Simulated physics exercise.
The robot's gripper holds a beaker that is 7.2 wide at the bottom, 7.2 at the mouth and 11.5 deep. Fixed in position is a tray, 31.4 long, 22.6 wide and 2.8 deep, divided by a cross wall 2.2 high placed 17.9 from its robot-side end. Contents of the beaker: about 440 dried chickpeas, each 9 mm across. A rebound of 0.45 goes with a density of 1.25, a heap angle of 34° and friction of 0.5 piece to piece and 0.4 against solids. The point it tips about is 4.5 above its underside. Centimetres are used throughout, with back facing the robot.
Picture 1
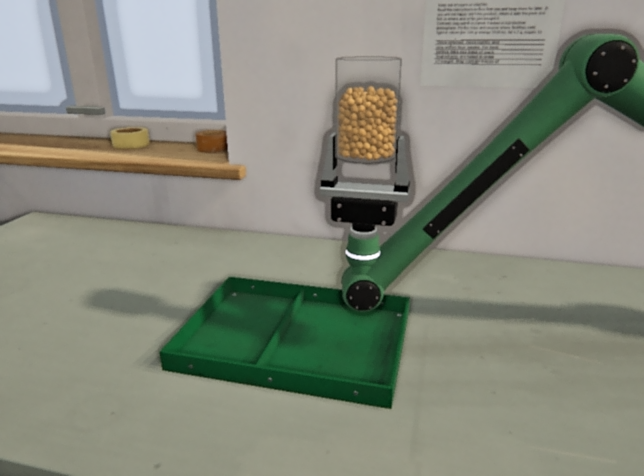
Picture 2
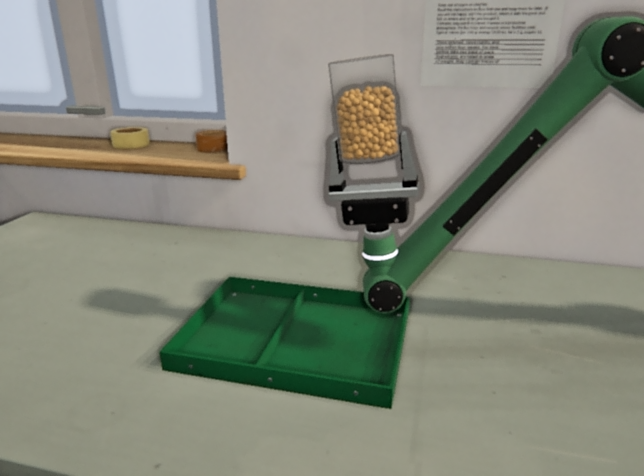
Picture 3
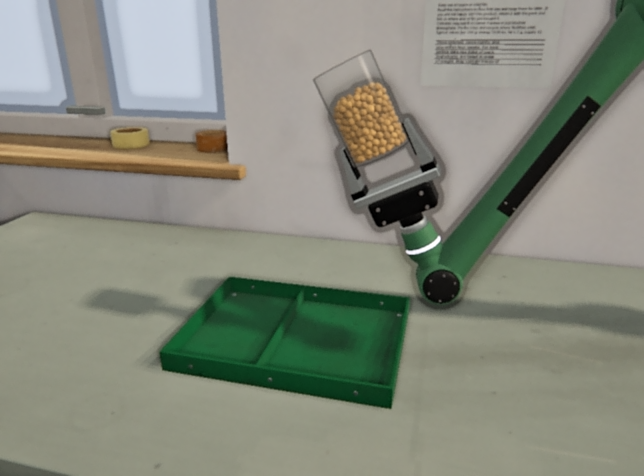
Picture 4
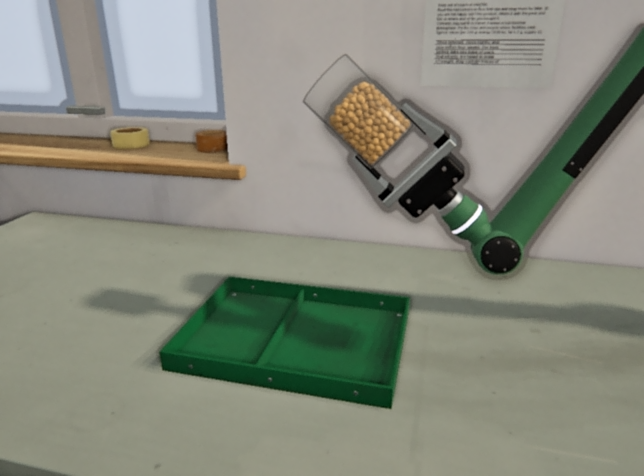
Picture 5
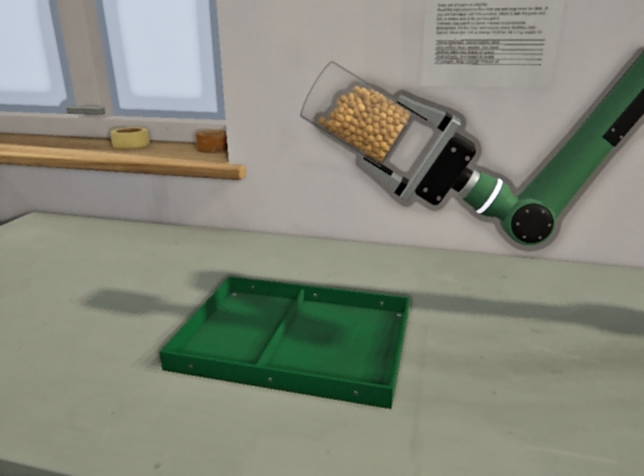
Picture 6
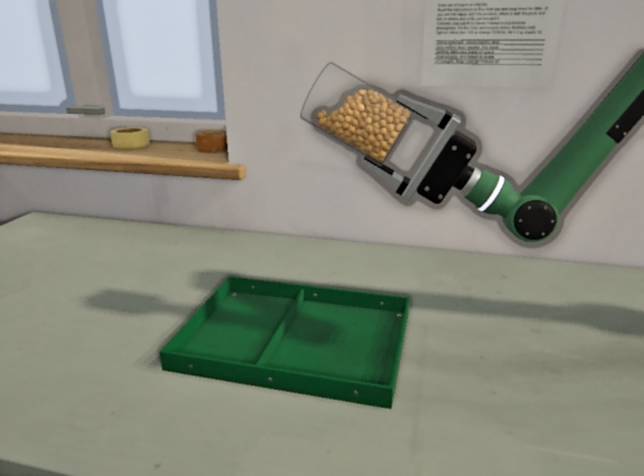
A green robot arm reaches in from the right over a pale grey-green table, seen from slightly above, with a window and wooden sill at left and a printed sheet on the wall. Its grey and black gripper holds a clear beaker of tan chickpeas above a divided green tray. The arm tilts the beaker steadily leftward, then barely moves as the chickpeas slide toward its rim, the camera still.
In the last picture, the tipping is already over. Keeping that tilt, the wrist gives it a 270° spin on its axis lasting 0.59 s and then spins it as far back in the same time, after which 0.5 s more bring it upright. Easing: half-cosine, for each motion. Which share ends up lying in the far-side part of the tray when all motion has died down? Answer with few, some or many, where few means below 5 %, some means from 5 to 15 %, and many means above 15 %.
Few - below 5 %.
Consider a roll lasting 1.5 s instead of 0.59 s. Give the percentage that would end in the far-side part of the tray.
With that change you'd see near 0 per cent.
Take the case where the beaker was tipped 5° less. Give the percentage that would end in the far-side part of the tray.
It would be near 0 per cent.
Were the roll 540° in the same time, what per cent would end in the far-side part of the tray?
That would come to close to 0 in a hundred.
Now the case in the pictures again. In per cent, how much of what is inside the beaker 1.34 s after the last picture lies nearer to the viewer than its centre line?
Share noted: Close to 50 per cent.
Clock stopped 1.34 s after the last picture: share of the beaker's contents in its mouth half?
About 30 percent.
Then, 0.67 s later, tipped 62°, highest piece 37 above the table; 439 in the beaker.
Then, 1.34 s later, tipped 47°, highest piece 37 above the table; 439 in the beaker.
Then, 1.88 s later, upright, highest piece 39 above the table; 439 in the beaker.
Then, 2.58 s later, upright, highest piece 39 above the table; 439 in the beaker.
At rest, 439 in the beaker. That is 0 % in the far-side part of the tray.
